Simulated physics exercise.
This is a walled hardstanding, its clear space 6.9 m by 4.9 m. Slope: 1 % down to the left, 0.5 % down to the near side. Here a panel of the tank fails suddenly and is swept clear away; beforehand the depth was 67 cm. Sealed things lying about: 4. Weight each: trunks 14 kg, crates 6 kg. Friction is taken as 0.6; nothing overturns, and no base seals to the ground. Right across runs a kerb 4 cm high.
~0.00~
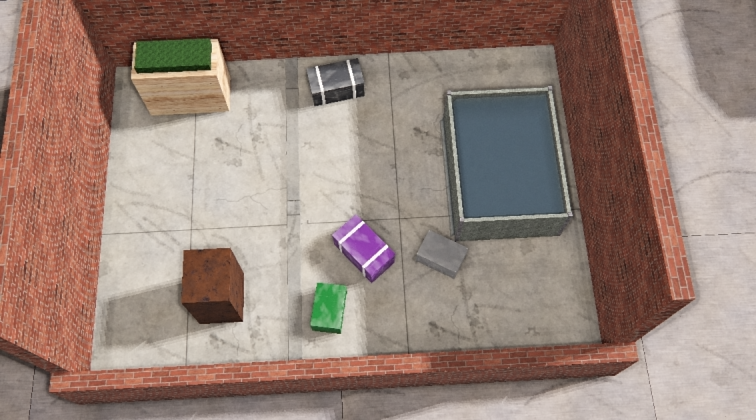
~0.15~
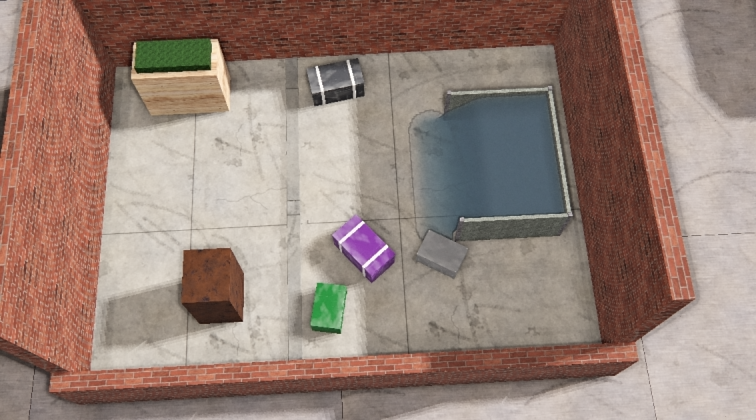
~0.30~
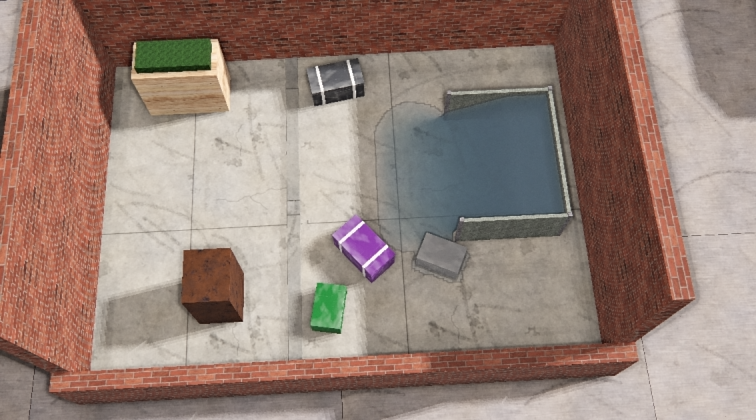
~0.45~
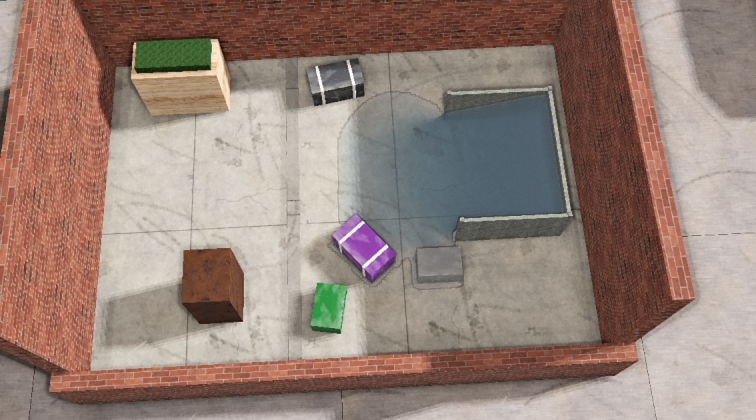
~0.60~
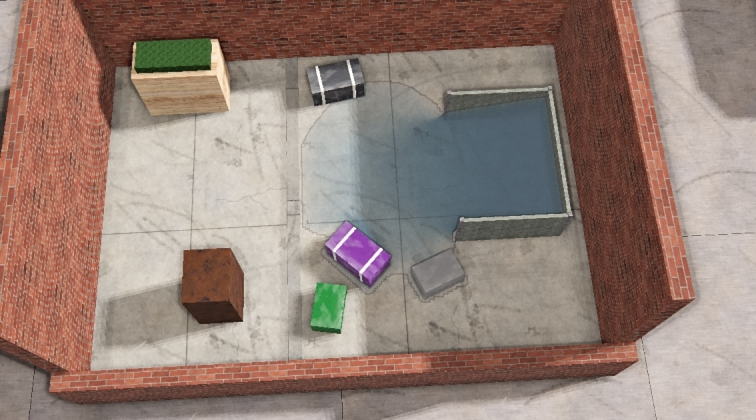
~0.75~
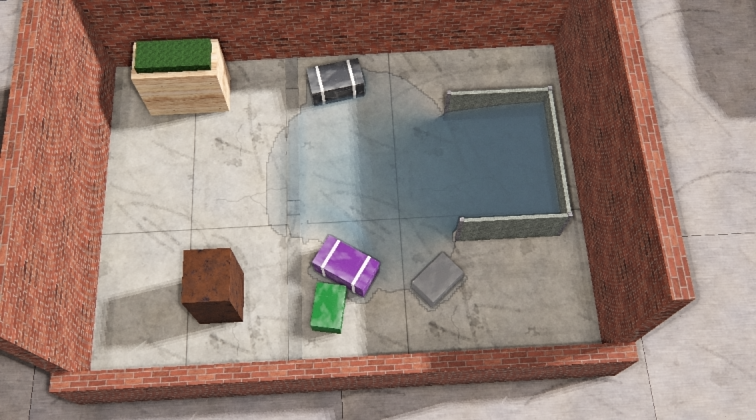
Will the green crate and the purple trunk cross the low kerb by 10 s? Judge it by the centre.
I reckon the green crate fails to get over and the purple trunk fails to get over.
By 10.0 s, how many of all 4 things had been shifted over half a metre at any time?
Count: 3.
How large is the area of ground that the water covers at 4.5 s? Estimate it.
Some 27 m2 of it.
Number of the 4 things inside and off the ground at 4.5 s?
Just then, the number is 3.
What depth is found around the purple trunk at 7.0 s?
I'd say around 7 cm.
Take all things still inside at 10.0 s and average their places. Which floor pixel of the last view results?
Mean position: Approximately (495, 236).
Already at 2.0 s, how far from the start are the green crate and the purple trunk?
50 and 100 cm, roughly.
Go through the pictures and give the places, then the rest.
In the first picture, the green crate at (329, 305) rests on the ground; the purple trunk at (364, 244), on the bottom; water covers 2.7 m2; 0 of 4 have shifted.
In the second picture, the green crate at (329, 305) rests on the ground; the purple trunk at (364, 244) rests on the ground; 3.8 m2 under water; 0 of 4 have shifted.
In the third picture, the green crate at (329, 305), on the bottom; the purple trunk at (364, 244), on the bottom; 5.0 m2 under water; 0 of 4 have shifted.
In the fourth picture, the green crate at (329, 305) rests on the ground; the purple trunk at (364, 244), on the bottom; water covers 6.5 m2; 1 of 4 have shifted.
In the fifth picture, the green crate at (329, 305) rests on the ground; the purple trunk at (358, 250), on the bottom, 11 cm from its start; water covers 8.1 m2; 2 of 4 have shifted.
In the sixth picture, the green crate at (329, 305), on the bottom; the purple trunk at (346, 262), on the bottom, 35 cm from its start; 9.7 m2 under water; 2 of 4 have shifted.
After 2.0 s the green crate is near (316, 340), 0.5 m from its start, afloat; the purple trunk is near (329, 300), 0.9 m from its start, aground; 0 of 4 are over the mark; 1 afloat.
After 4.5 s the green crate is near (325, 340), 0.5 m from its start, afloat; the purple trunk is near (329, 300), 0.9 m from its start, afloat; 0 of 4 are over the mark; 3 afloat.
After 7.0 s the green crate is near (405, 336), 1.1 m from its start, afloat; the purple trunk is near (398, 295), 0.9 m from its start, afloat; 0 of 4 are over the mark; 2 afloat.
After 10.0 s the green crate is near (576, 325), 3.3 m from its start, afloat; the purple trunk is near (539, 273), 2.4 m from its start, afloat; 0 of 4 are over the mark; 3 afloat.
